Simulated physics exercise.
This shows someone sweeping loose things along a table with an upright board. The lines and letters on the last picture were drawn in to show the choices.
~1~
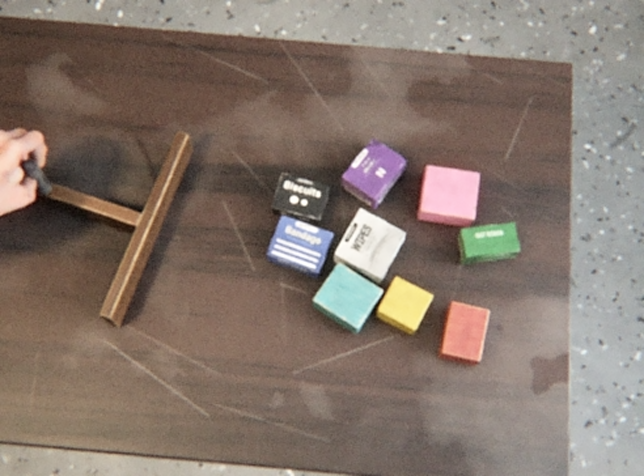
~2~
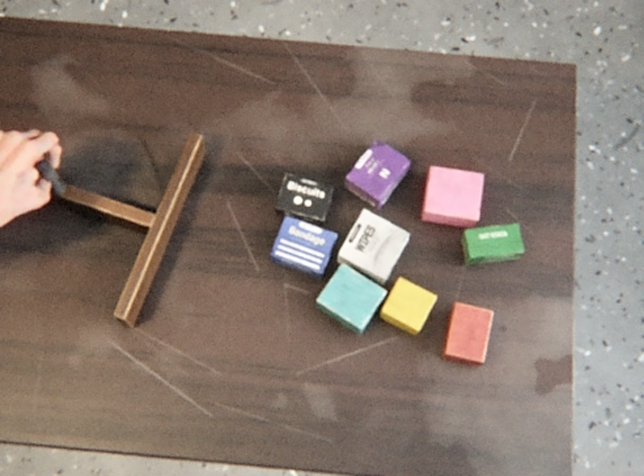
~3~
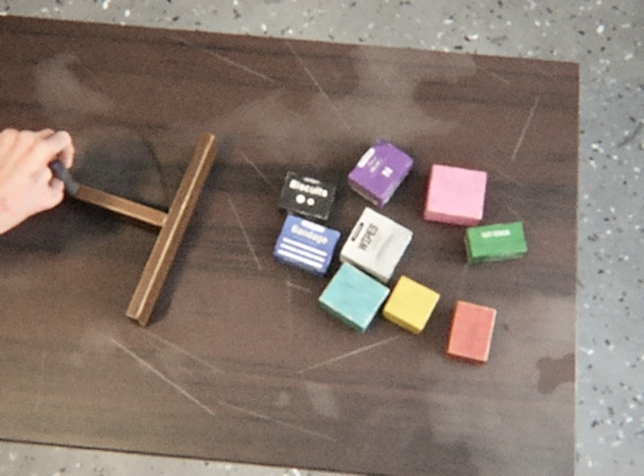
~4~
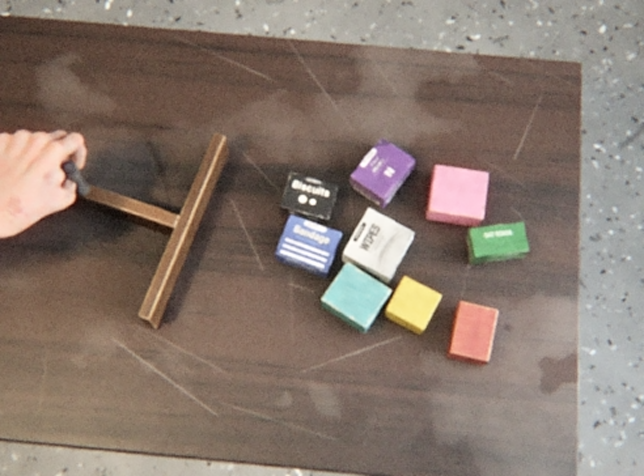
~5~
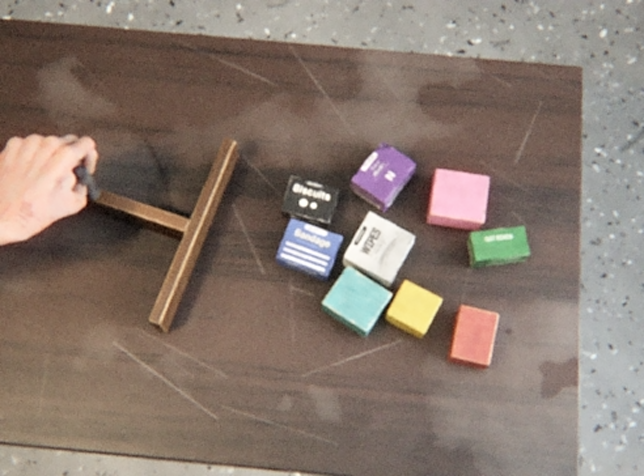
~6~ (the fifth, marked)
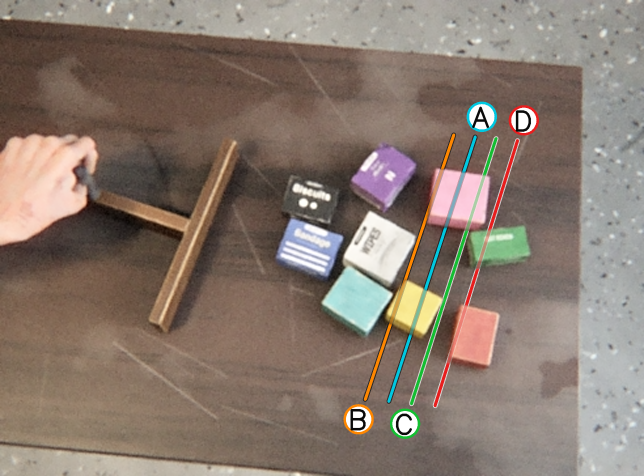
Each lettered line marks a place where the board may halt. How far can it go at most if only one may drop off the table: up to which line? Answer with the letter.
As far as mark D.
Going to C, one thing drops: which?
It is the green packet.
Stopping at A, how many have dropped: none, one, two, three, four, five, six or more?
In all, none.
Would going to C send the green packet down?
Yes.
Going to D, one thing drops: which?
It is the green packet.
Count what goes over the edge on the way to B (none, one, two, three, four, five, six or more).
In all, none.
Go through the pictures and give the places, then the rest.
The first picture shows green packet (488, 244); purple box (373, 174); turquoise block (348, 299).
The second picture shows board (158, 223); white box (373, 248).
The third picture shows board (171, 222); red block (470, 334).
The fourth picture shows board (183, 223); blue box (309, 247).
The fifth picture shows board (193, 227); green packet (498, 248); purple box (383, 177); turquoise block (357, 302).
On the copy, A at (434, 263); B at (412, 261); C at (456, 265); D at (478, 267).
On D. First, board (296, 237); yellow block (418, 313); turquoise block (363, 305).
Then, board (400, 246); green packet (547, 254); pink block (501, 203).
Finally, board (480, 253); green packet over the edge; pink block (576, 210); one fallen.
By contrast, A is within the limit but short; B is within the limit but short; C is within the limit but short.
